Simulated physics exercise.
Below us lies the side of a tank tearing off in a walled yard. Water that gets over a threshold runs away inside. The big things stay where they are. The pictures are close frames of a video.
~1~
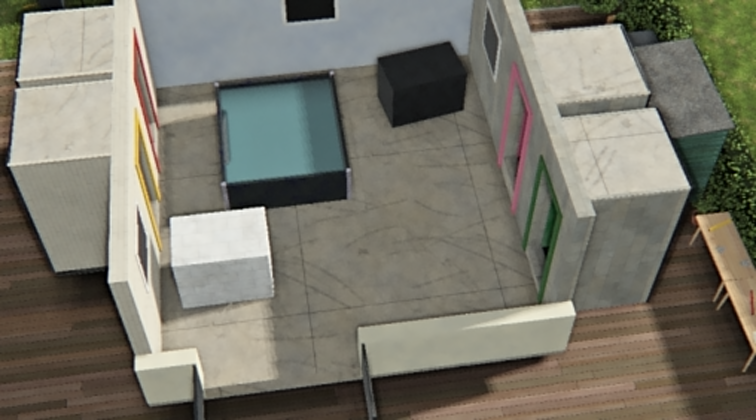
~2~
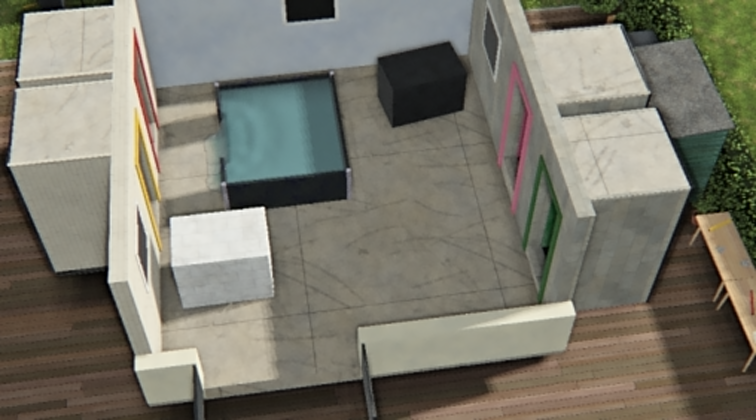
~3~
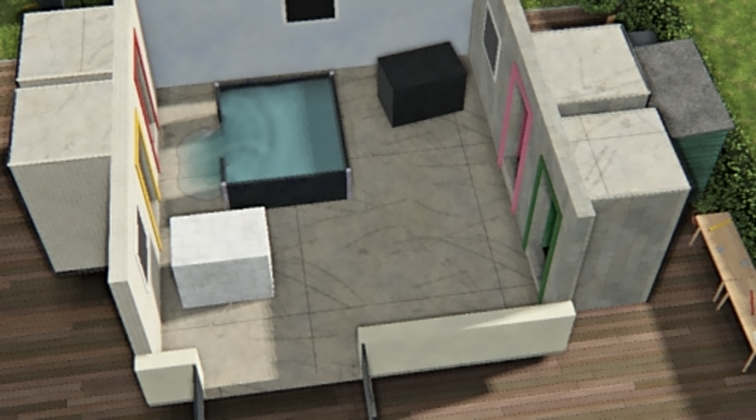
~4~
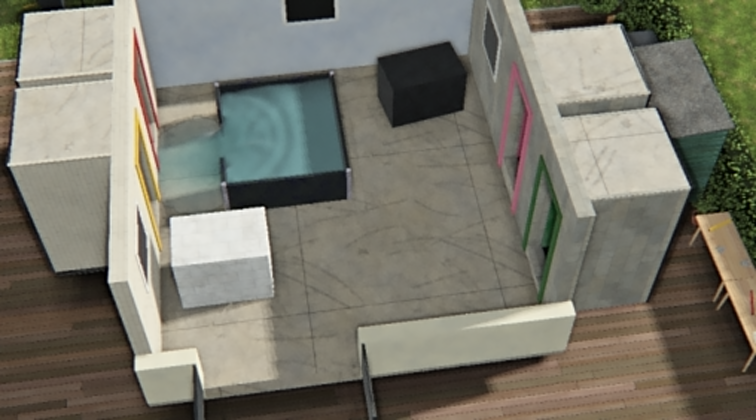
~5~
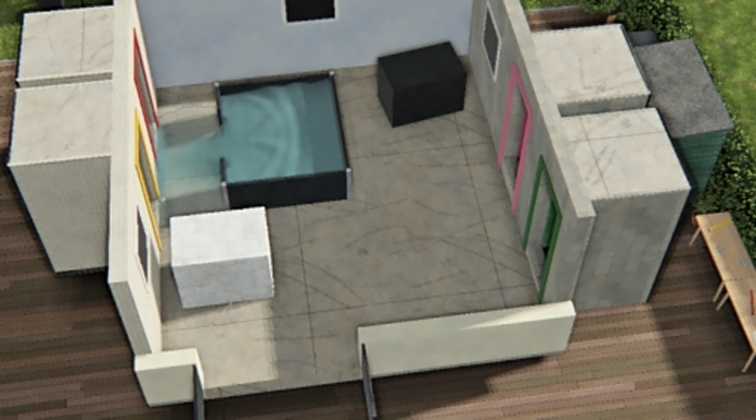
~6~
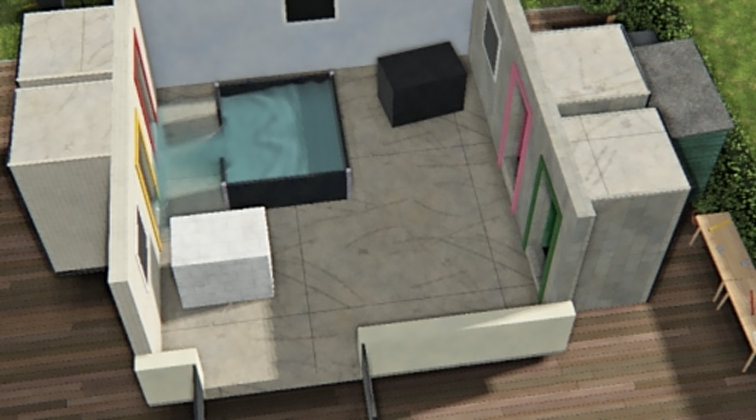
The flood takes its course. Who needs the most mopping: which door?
It is the red one.
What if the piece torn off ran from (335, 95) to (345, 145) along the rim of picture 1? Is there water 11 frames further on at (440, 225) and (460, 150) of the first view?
In that order: Wet, under water.
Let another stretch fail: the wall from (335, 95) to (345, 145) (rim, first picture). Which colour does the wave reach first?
It is the door marked pink.
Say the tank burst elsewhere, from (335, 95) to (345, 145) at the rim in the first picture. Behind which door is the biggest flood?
Most goes in at the one in yellow.
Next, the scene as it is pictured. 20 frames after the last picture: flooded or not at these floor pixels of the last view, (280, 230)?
There: Covered.
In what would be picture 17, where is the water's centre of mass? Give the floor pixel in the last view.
I would point to (246, 164).
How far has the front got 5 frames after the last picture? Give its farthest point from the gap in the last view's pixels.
Near (162, 317).
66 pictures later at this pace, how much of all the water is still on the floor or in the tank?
Some 76 per cent.
A moment on, water covers 15 % of the floor; yellow door some in, pink door not reached, green door not reached, red door a lot in.
Next, water covers 25 % of the floor; yellow door some in, pink door not reached, green door not reached, red door a lot in.
Then, water covers 45 % of the floor; yellow door a lot in, pink door not reached, green door not reached, red door a lot in.
Later, water covers 85 % of the floor; yellow door a lot in, pink door wet at the sill, nothing in, green door not reached, red door a lot in.
In the end, water covers 95 % of the floor; yellow door a lot in, pink door wet at the sill, nothing in, green door wet at the sill, nothing in, red door a lot in; the red door has let in the most.
